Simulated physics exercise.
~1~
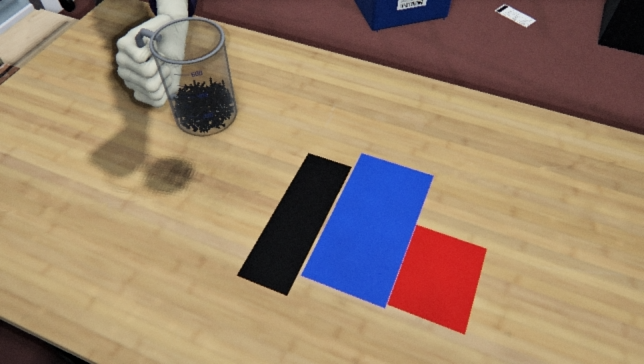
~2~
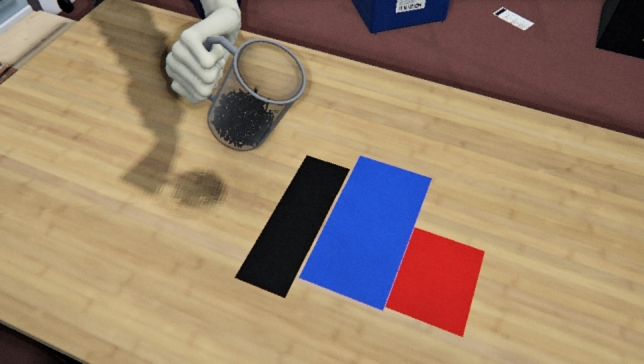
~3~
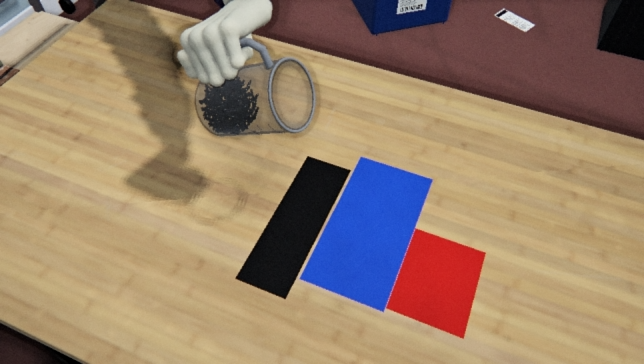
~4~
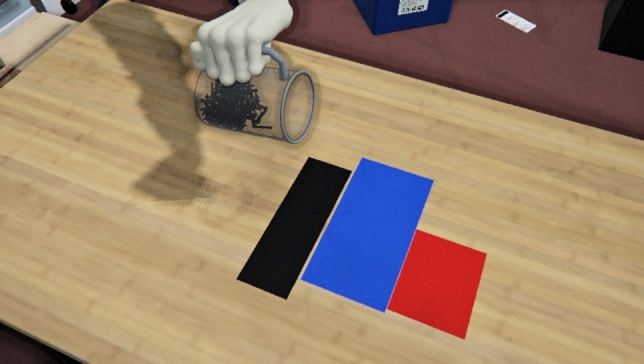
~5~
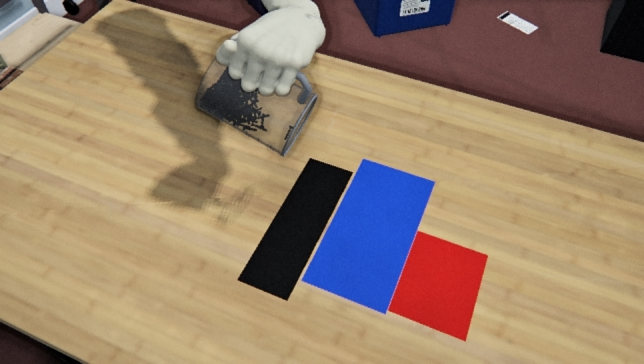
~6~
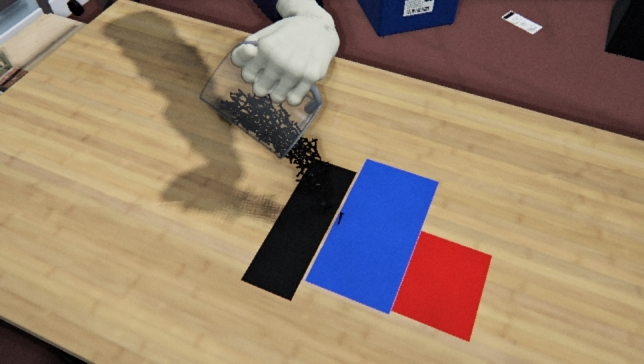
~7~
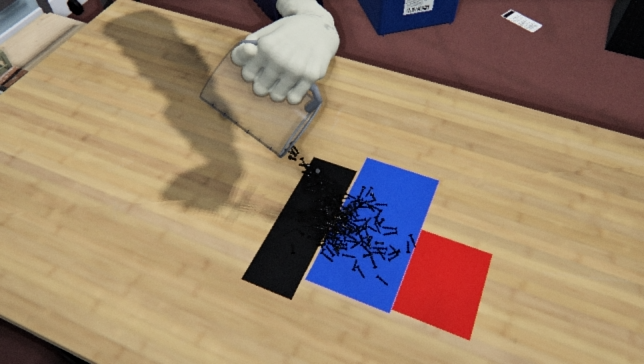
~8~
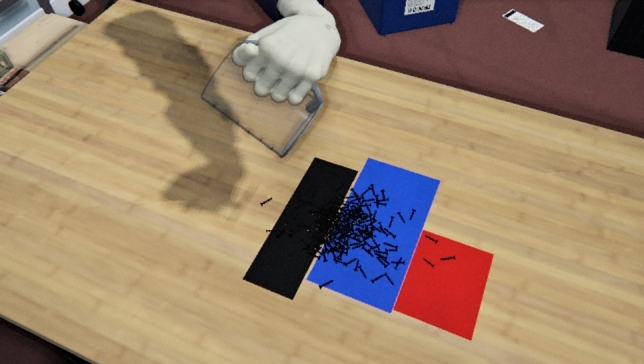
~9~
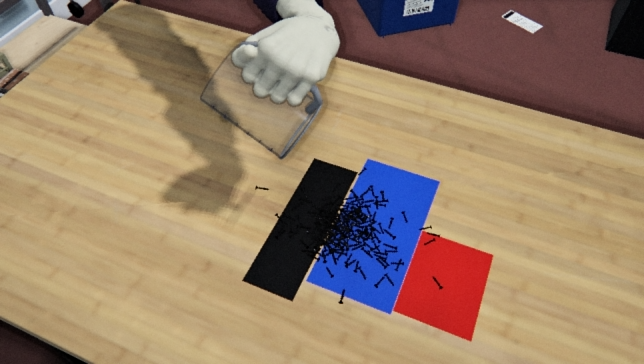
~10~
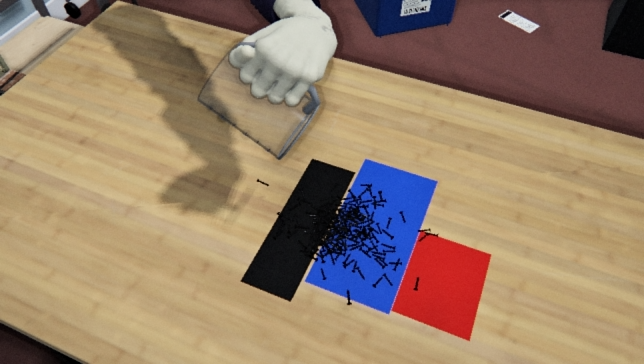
A white-gloved hand moved a clear jug of small black screws to the right, tipped it sideways, paused, then turned it further until they all poured out, landing mostly on the blue mat, with many on the black one and a few strays around.
